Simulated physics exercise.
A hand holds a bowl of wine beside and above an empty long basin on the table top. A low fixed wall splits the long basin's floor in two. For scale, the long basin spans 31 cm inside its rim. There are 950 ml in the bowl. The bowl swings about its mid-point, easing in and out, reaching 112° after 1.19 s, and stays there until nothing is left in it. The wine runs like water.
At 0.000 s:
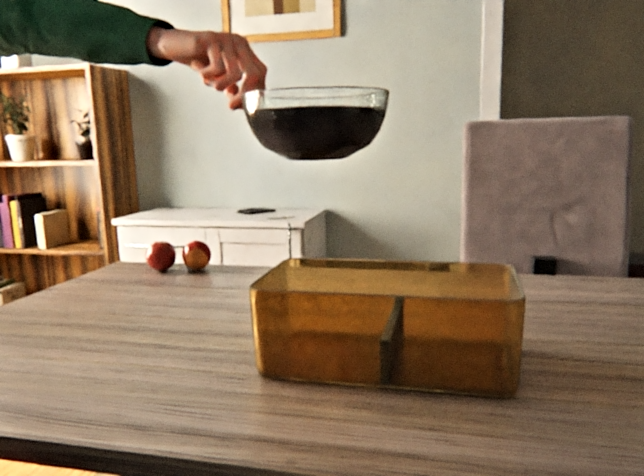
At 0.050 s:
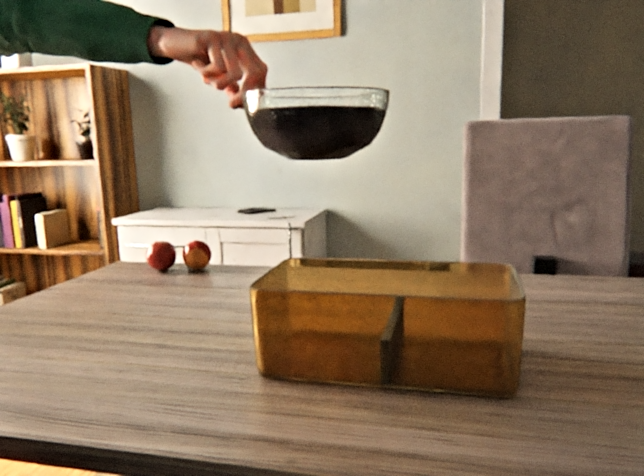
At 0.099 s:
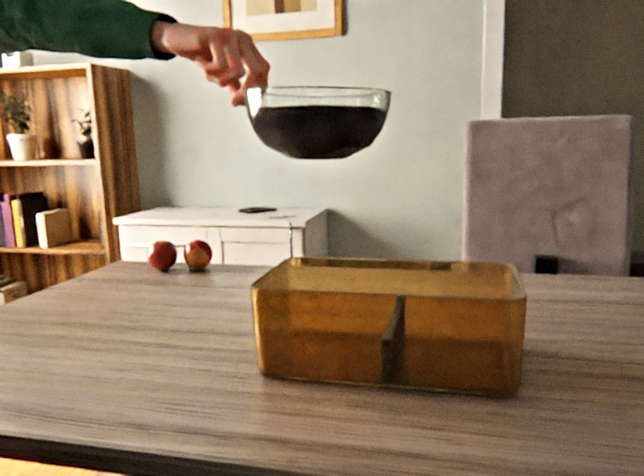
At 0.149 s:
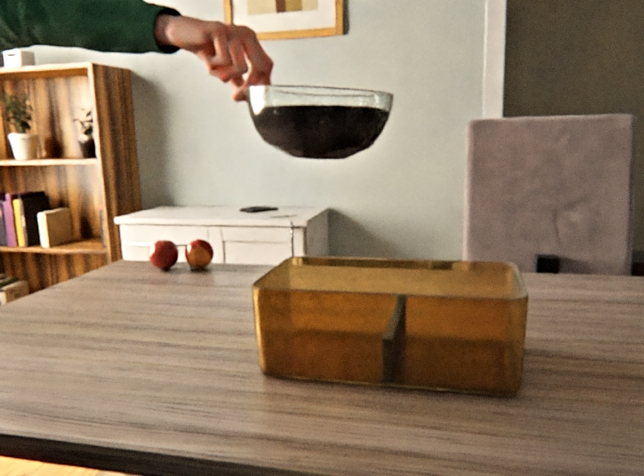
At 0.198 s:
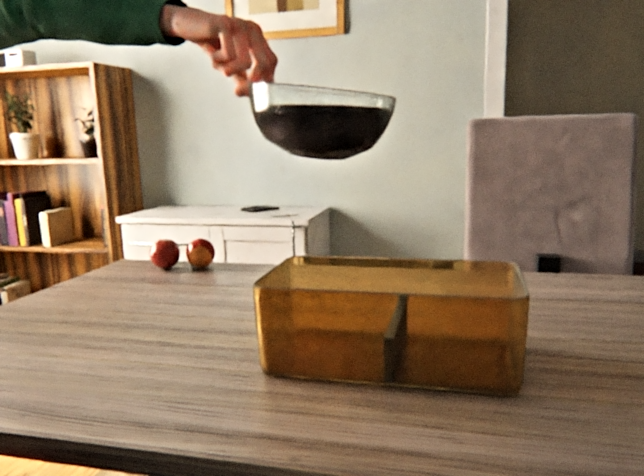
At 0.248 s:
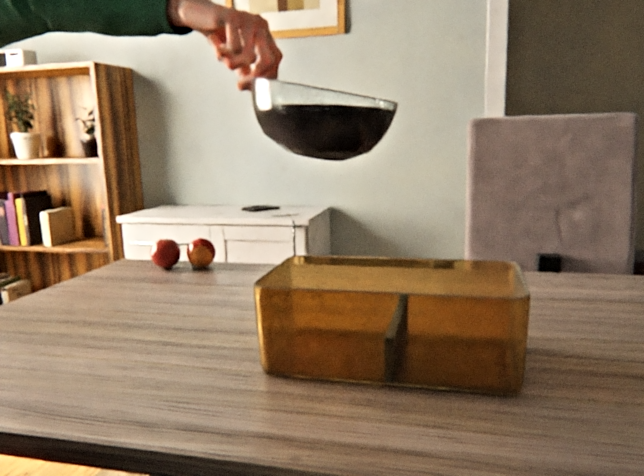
A hand slowly tilts a clear bowl of dark liquid rightward above an amber divided basin.
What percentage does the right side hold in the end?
Roughly 87 per cent is past the wall.
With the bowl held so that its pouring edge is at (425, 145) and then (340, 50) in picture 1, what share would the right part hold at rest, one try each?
In turn about 95 and 65 per cent.
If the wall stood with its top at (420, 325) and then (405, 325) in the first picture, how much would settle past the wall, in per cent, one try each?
In turn about 65 and 75 per cent.
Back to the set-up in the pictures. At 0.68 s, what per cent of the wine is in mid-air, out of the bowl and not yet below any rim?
Some 44 per cent.
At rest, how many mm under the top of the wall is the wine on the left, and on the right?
Left about 50 mm, right about 18 mm.
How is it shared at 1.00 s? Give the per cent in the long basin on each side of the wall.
Some 5 per cent left and 86 right.
After 0.68 s the tilt is 69° and 41 per cent is still to pour, 0 is left of the wall and 16 right of it.
After 1.00 s the tilt is 105° and 1 per cent is still to pour, 5 is left of the wall and 85 right of it.
After 1.33 s the tilt is 112° and 0 per cent is still to pour, 12 is left of the wall and 87 right of it.
After 1.69 s the tilt is 112° and 0 per cent is still to pour, 12 is left of the wall and 87 right of it.
In the end 12 per cent lies left of the wall, 87 right of it and 1 outside.
